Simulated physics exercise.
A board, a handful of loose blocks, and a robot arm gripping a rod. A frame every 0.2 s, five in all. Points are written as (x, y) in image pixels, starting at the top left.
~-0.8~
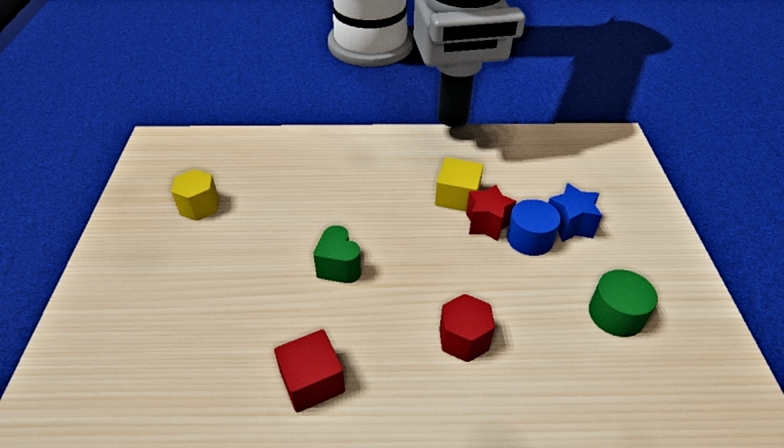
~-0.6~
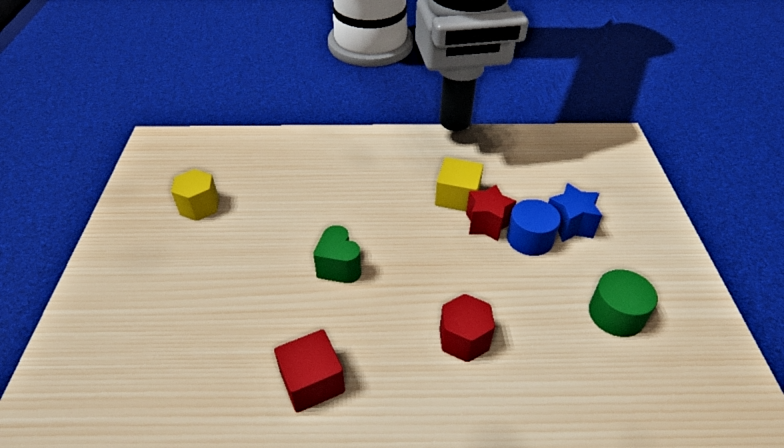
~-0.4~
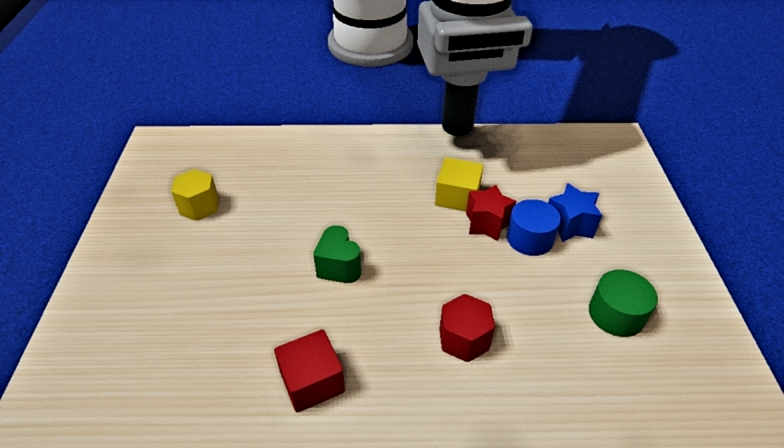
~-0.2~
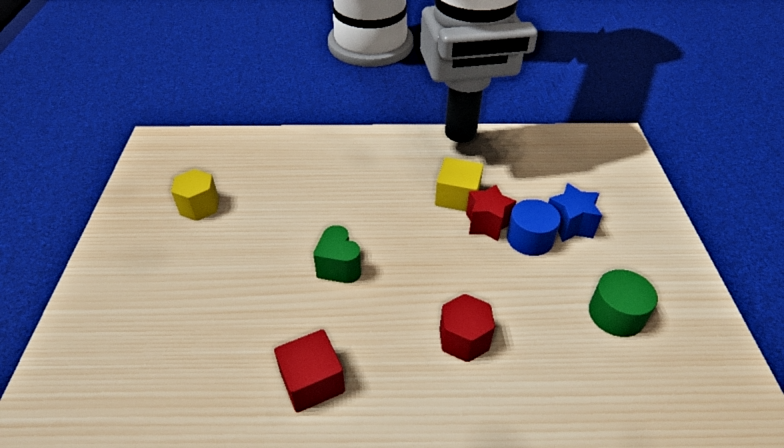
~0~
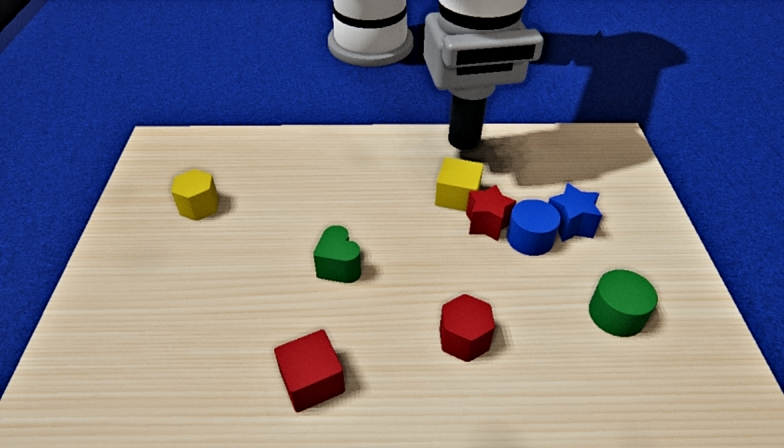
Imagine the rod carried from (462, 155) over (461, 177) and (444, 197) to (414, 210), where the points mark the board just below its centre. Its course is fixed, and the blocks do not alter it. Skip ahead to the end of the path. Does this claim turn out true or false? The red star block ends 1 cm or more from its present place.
The claim holds.
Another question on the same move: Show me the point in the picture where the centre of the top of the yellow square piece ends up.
Put as a pixel place, it's (439, 210).
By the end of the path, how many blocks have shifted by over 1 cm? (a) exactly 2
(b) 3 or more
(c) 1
I'll go with a - exactly 2.
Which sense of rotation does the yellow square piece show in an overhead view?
Twists anticlockwise.
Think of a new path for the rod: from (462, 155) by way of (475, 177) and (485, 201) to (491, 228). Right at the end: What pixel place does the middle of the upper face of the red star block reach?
At pixel (493, 230).
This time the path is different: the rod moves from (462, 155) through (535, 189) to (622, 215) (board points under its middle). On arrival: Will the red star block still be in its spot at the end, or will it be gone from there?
That block stays in place.
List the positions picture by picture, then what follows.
In the first frame, rod tip (453, 119); block tops, yellow square piece (461, 172); red star block (492, 200).
In the second frame, rod (455, 123); blocks unchanged.
In the third frame, rod (457, 128); blocks unchanged.
In the fourth frame, rod (460, 134); blocks unchanged.
In the fifth frame, rod (464, 142); yellow square piece (461, 172); red star block (492, 200).
On the path given first. One third of the way, rod (462, 163); yellow square piece (459, 178); red star block (492, 203), turned 10° anticlockwise.
Two thirds of the way, rod (445, 183); yellow square piece (446, 200), turned 15° anticlockwise; red star block (489, 214), turned 55° anticlockwise.
At the end, rod (415, 196); yellow square piece (439, 210), turned 40° anticlockwise; red star block (489, 215), turned 55° anticlockwise.
